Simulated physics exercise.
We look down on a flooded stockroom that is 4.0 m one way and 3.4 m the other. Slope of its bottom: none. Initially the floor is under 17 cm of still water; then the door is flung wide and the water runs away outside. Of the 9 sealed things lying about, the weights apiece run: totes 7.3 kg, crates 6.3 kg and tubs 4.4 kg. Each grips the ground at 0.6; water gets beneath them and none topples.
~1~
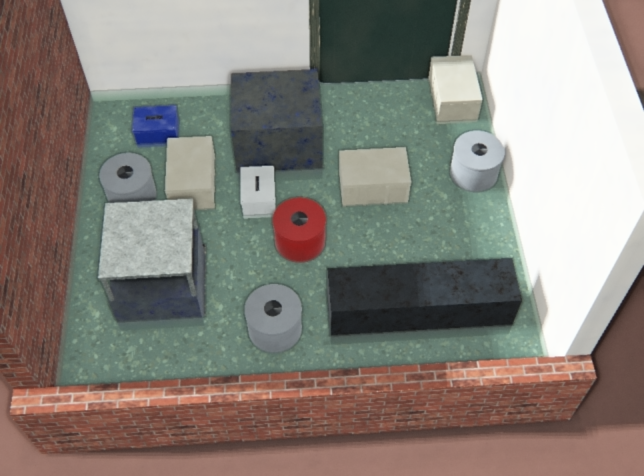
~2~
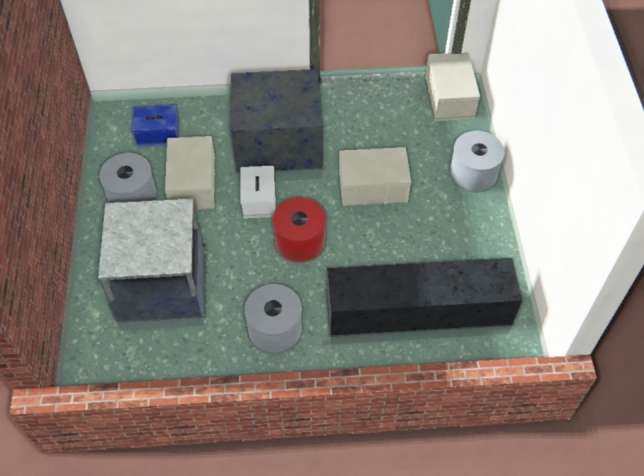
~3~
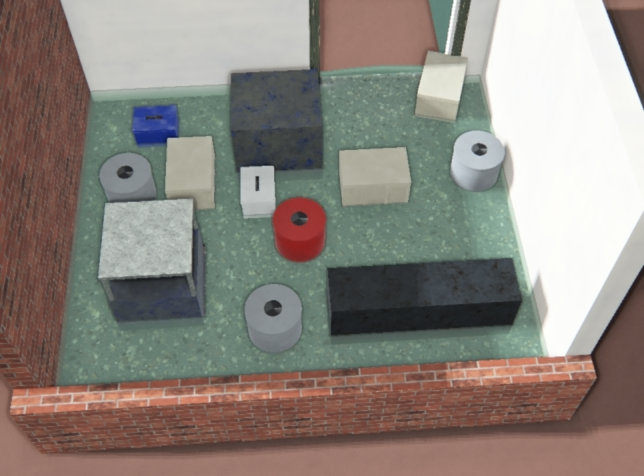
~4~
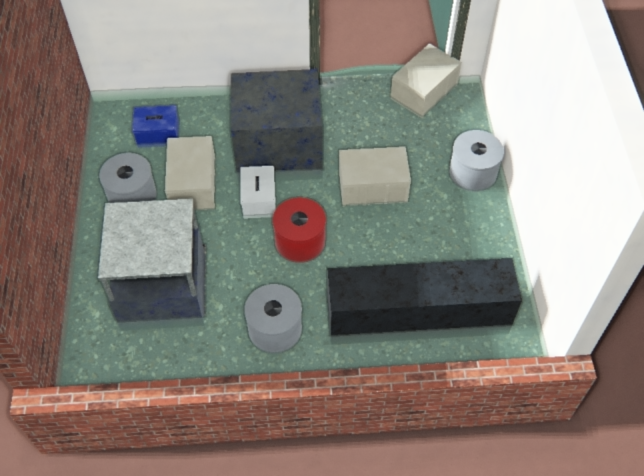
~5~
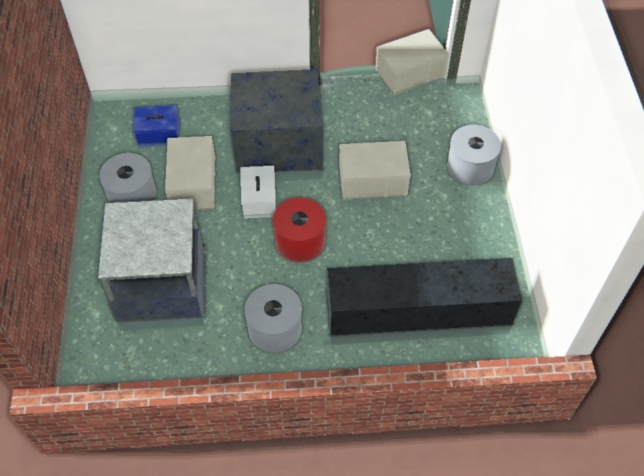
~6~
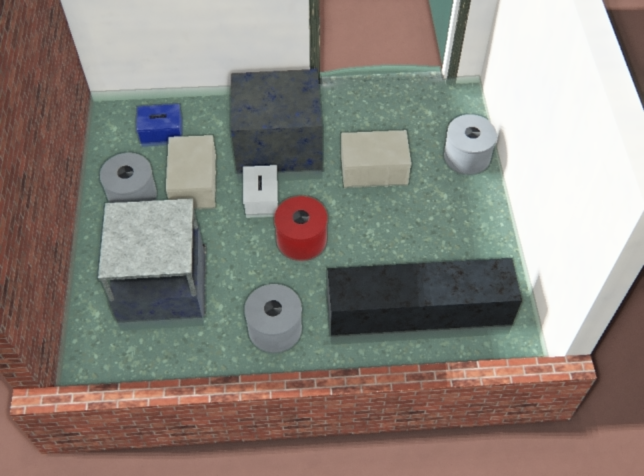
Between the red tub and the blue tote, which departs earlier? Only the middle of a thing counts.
The blue one departs earlier.
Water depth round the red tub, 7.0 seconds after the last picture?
10 cm, roughly.
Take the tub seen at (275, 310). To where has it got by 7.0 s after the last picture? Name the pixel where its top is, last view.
Estimated pixel: About (405, 217).
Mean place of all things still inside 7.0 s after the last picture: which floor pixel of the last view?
The centre is close to (312, 190).
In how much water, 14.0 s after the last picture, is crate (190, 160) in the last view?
About 7 cm.
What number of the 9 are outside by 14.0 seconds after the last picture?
It comes to 6.
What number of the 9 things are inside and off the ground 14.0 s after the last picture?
Count: 3.
Then, 2.0 s after the last picture the red tub is near (348, 193), 0.5 m from its start, afloat; the blue tote is near (180, 106), 0.3 m from its start, afloat; 1 of 9 are out; 8 afloat.
Then, 7.0 s after the last picture the red tub is near (464, 113), 2.0 m from its start, afloat; the blue tote has gone out (6.8 s after the last picture); 5 of 9 are out; 4 afloat.
Then, 14.0 s after the last picture the red tub has gone out (10.4 s after the last picture); the blue tote has gone out (6.8 s after the last picture); 6 of 9 are out; 3 afloat.
Then, 18.0 s after the last picture the red tub has gone out (10.4 s after the last picture); the blue tote has gone out (6.8 s after the last picture); 6 of 9 are out; 3 afloat.
